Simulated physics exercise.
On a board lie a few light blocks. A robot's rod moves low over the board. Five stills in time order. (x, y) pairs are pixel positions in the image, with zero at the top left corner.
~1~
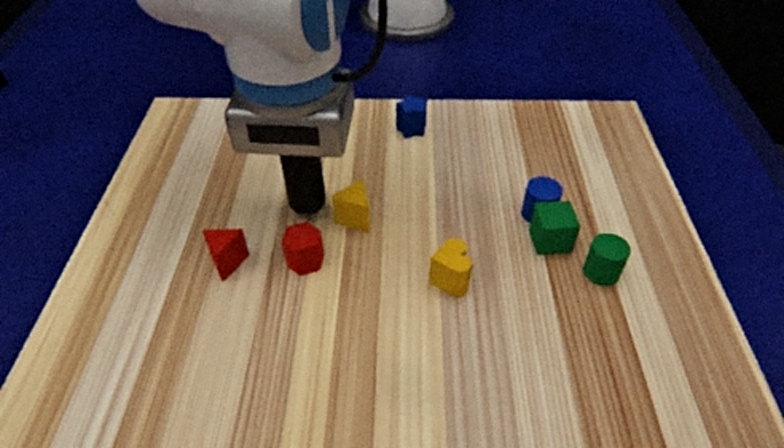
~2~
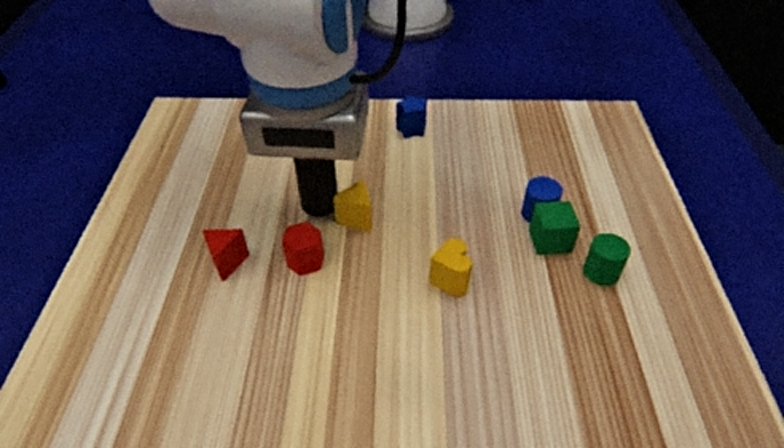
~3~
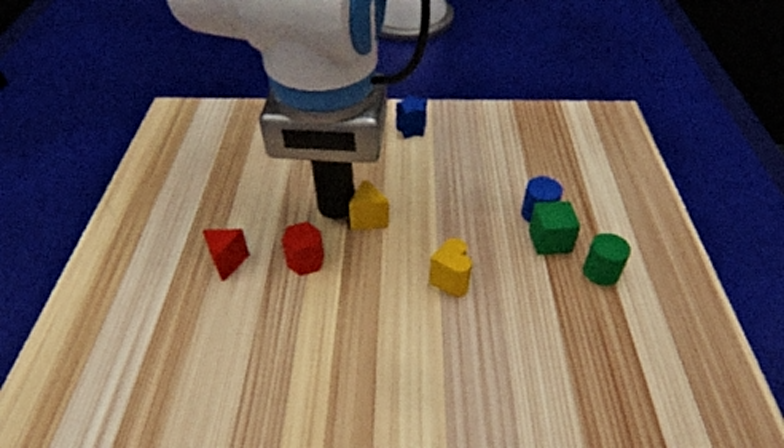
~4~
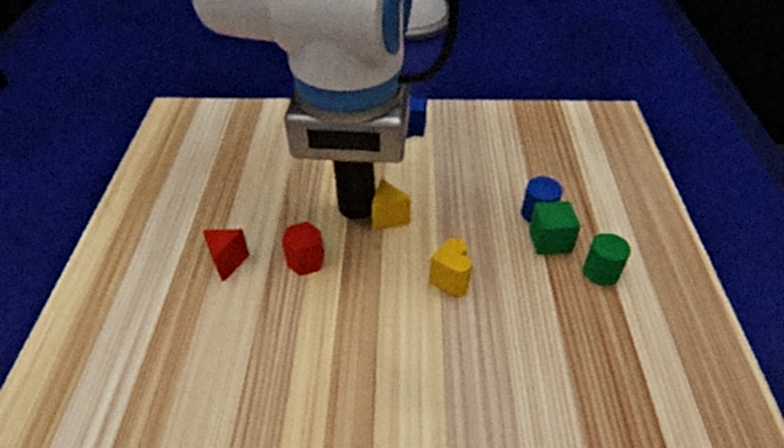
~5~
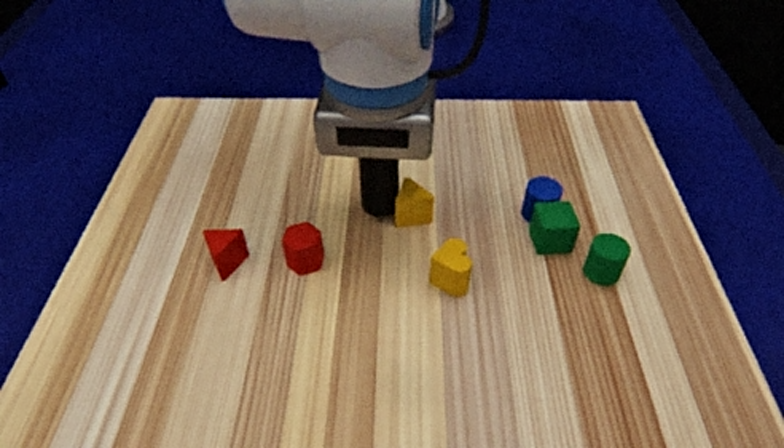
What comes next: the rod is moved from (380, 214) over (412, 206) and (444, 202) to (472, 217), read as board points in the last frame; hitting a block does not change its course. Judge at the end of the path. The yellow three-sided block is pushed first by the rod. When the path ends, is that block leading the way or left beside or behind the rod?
When the path is over, you would find the yellow three-sided block still in front of the rod.
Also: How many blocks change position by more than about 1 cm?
The count is one.
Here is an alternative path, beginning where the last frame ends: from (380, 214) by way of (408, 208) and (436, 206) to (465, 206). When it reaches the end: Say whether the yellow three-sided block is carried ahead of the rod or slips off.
Still in front.
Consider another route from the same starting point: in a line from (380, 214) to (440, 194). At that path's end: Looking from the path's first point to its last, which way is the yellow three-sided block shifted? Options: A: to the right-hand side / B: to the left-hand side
The answer is A.
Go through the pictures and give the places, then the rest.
Rod tip at (307, 201); block tops, yellow three-sided block at (354, 193); blue disc at (545, 188), in the first frame.
Rod at (320, 204); blocks unchanged, in the second frame.
Rod at (337, 206); yellow three-sided block at (367, 194), in the third frame.
Rod at (357, 206); yellow three-sided block at (388, 193), in the fourth frame.
Rod at (380, 204); yellow three-sided block at (412, 191); blue disc at (545, 188), in the fifth frame.
The first path, step by step. One third of the way, rod at (413, 195); yellow three-sided block at (445, 187), turned 15° clockwise.
Two thirds of the way, rod at (447, 192); yellow three-sided block at (478, 188), turned 30° clockwise.
At the end, rod at (474, 207); yellow three-sided block at (508, 197); blue disc in place.
